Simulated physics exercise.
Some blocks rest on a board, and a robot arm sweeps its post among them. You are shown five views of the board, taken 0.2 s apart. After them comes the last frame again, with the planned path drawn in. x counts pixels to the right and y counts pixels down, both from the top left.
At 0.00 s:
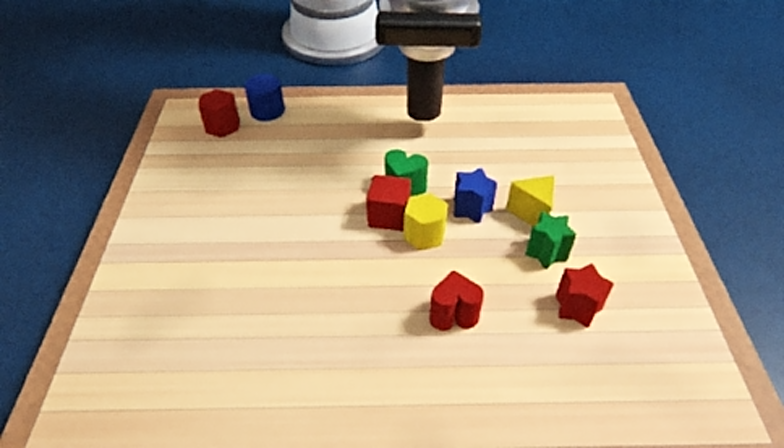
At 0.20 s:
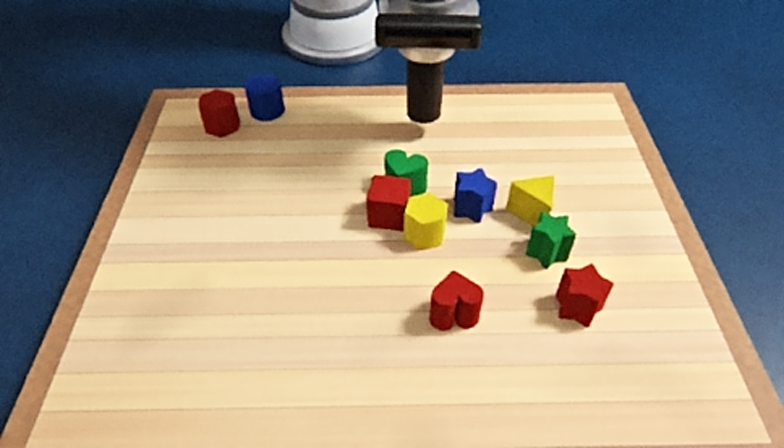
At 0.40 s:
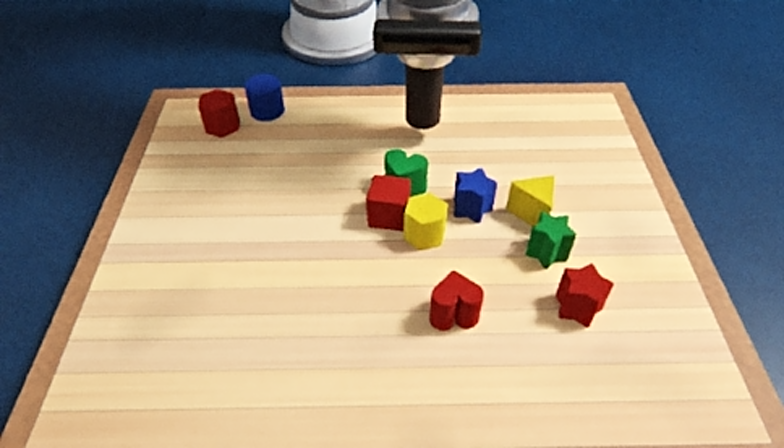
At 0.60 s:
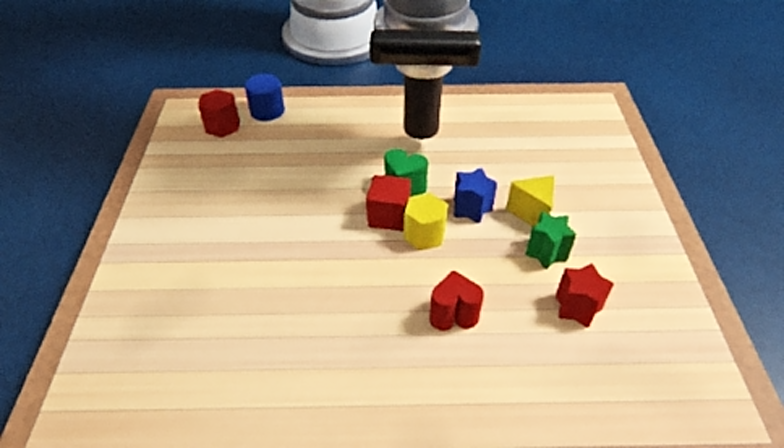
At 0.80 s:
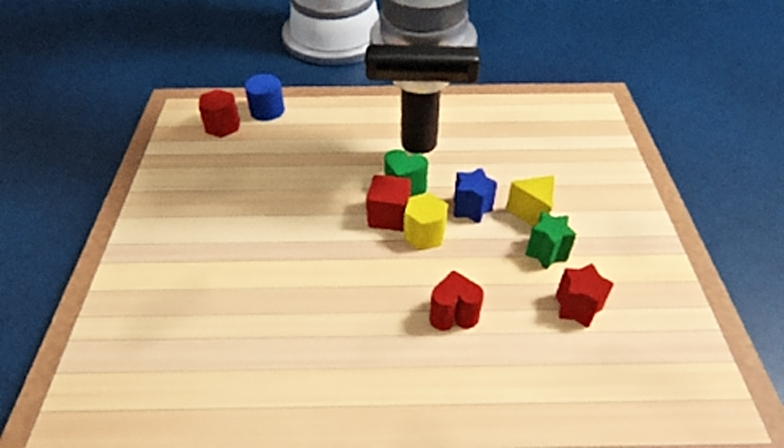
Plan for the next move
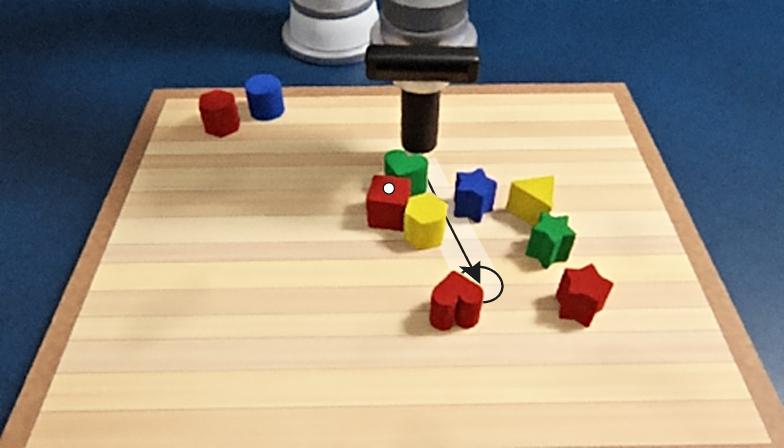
A robot arm's dark post moves slowly toward the viewer over a pale striped wooden board on a blue surface, seen from above at an angle by a still camera. Red and blue blocks sit at the far left, while green, red, yellow and blue blocks cluster near the centre, with a red heart and red star nearer. The post draws close to the green heart, and every block stays still.
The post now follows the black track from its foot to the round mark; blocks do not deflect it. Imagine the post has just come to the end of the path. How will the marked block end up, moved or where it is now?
That block is going to get moved.
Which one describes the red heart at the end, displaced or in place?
Not moved.
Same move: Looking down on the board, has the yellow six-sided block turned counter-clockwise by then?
No, that is not how it ends up.
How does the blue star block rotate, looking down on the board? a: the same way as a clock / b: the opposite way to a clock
b: The opposite way to a clock.
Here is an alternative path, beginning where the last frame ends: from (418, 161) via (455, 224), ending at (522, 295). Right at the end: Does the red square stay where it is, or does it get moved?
At the end of the path, it will have moved.
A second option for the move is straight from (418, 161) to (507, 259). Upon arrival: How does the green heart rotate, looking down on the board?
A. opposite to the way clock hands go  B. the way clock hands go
Option B.
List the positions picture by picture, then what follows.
Post tip (424, 112); block tops, red square (389, 188); green heart (405, 161); yellow six-sided block (426, 207); red heart (457, 289); blue star block (475, 181), in the first frame.
Post (424, 113); blocks unchanged, in the second frame.
Post (423, 119); blocks unchanged, in the third frame.
Post (421, 129); blocks unchanged, in the fourth frame.
Post (419, 143); red square (389, 188); green heart (405, 161); yellow six-sided block (426, 207); red heart (457, 289); blue star block (475, 181), in the fifth frame.
Path on the board, from (418, 161) directly to (480, 284); the dot is on the red square.
What follows on the original path. One third of the way, post (437, 180); red square (383, 197); green heart (403, 174), turned 55° clockwise.
Two thirds of the way, post (459, 221); red square (383, 198), turned 15° clockwise; green heart (403, 174), turned 60° clockwise; yellow six-sided block (421, 221), turned 25° clockwise; blue star block (486, 187), turned 30° anticlockwise.
At the end, post (483, 267); red square (383, 198), turned 15° clockwise; green heart (403, 174), turned 60° clockwise; yellow six-sided block (421, 222), turned 30° clockwise; red heart in place; blue star block (486, 187), turned 30° anticlockwise.
